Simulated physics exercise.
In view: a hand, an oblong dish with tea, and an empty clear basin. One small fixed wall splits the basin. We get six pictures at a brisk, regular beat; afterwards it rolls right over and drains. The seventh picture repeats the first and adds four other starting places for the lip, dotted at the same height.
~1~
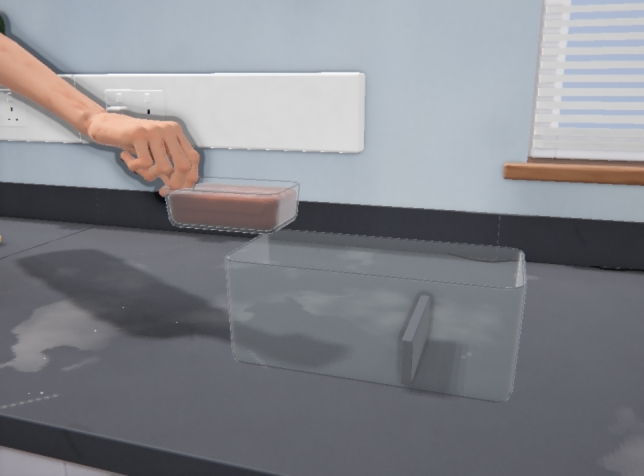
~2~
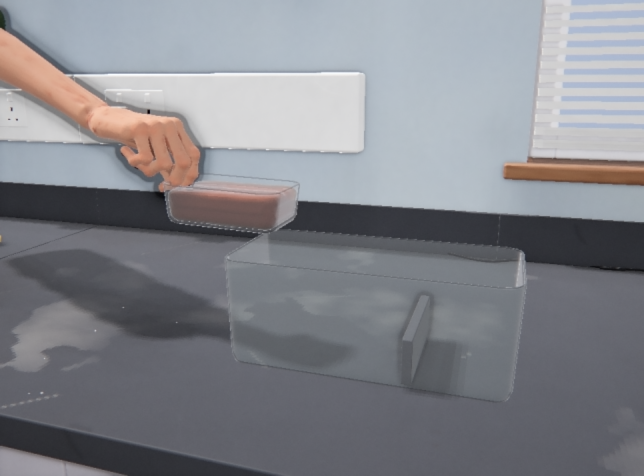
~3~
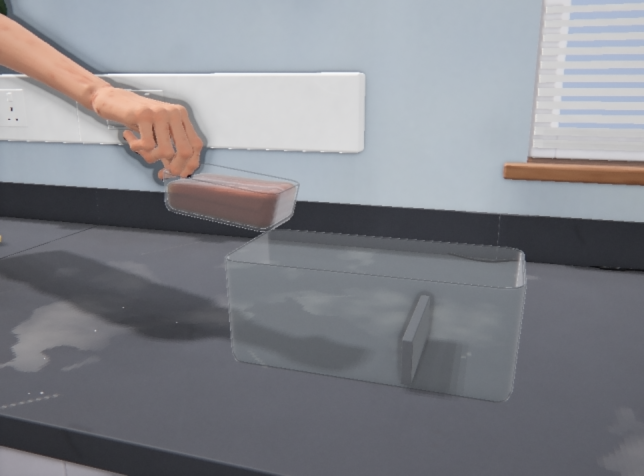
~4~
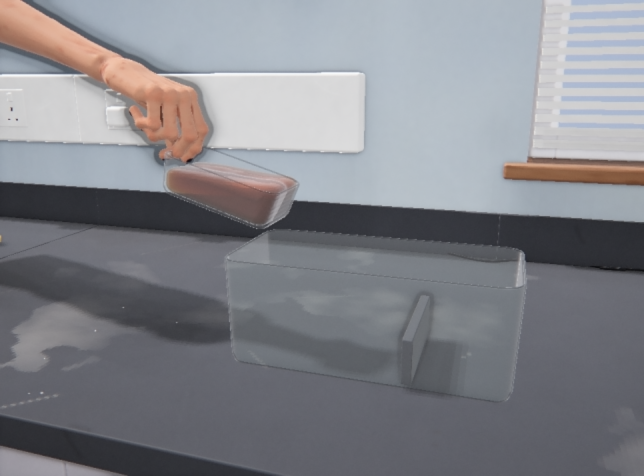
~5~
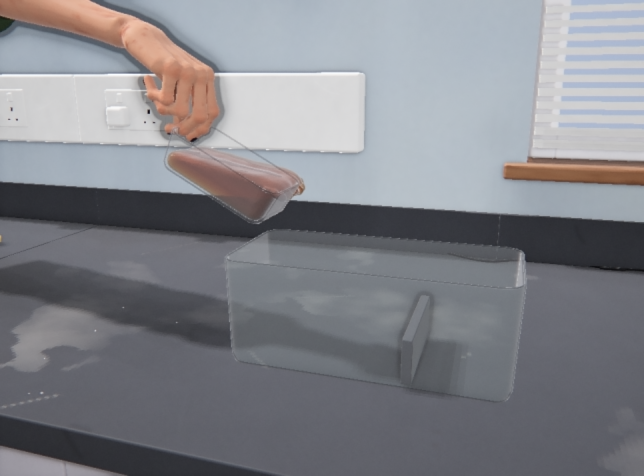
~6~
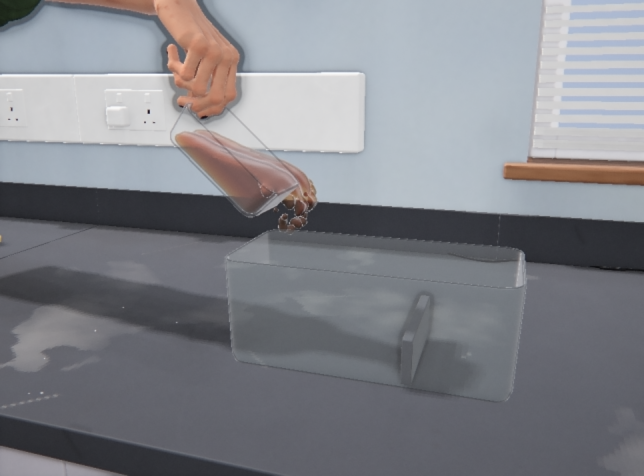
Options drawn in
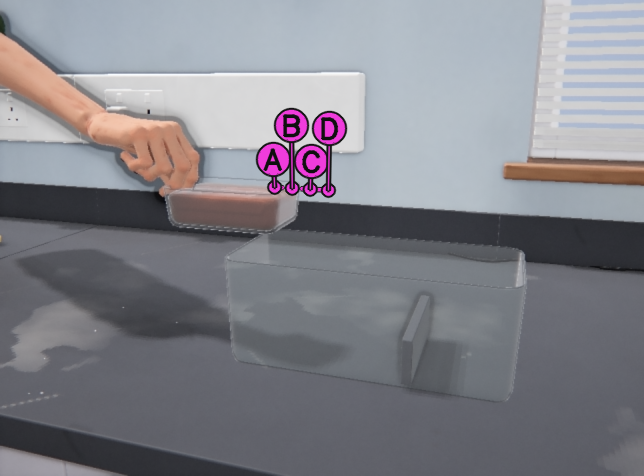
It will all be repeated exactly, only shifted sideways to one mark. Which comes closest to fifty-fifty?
It is D.
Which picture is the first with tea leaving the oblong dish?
Picture 4.
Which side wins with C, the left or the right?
More ends on the left.
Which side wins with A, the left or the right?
The left side.
In magenta, A at (274, 187); B at (292, 188); C at (310, 189); D at (328, 190).
If A is chosen, about 92 % ends left of the wall and 5 % right of it; 3 % is lost outside.
If B is chosen, about 93 % ends left of the wall and 5 % right of it.
If C is chosen, about 85 % ends left of the wall and 13 % right of it.
If D is chosen, about 49 % ends left of the wall and 49 % right of it.
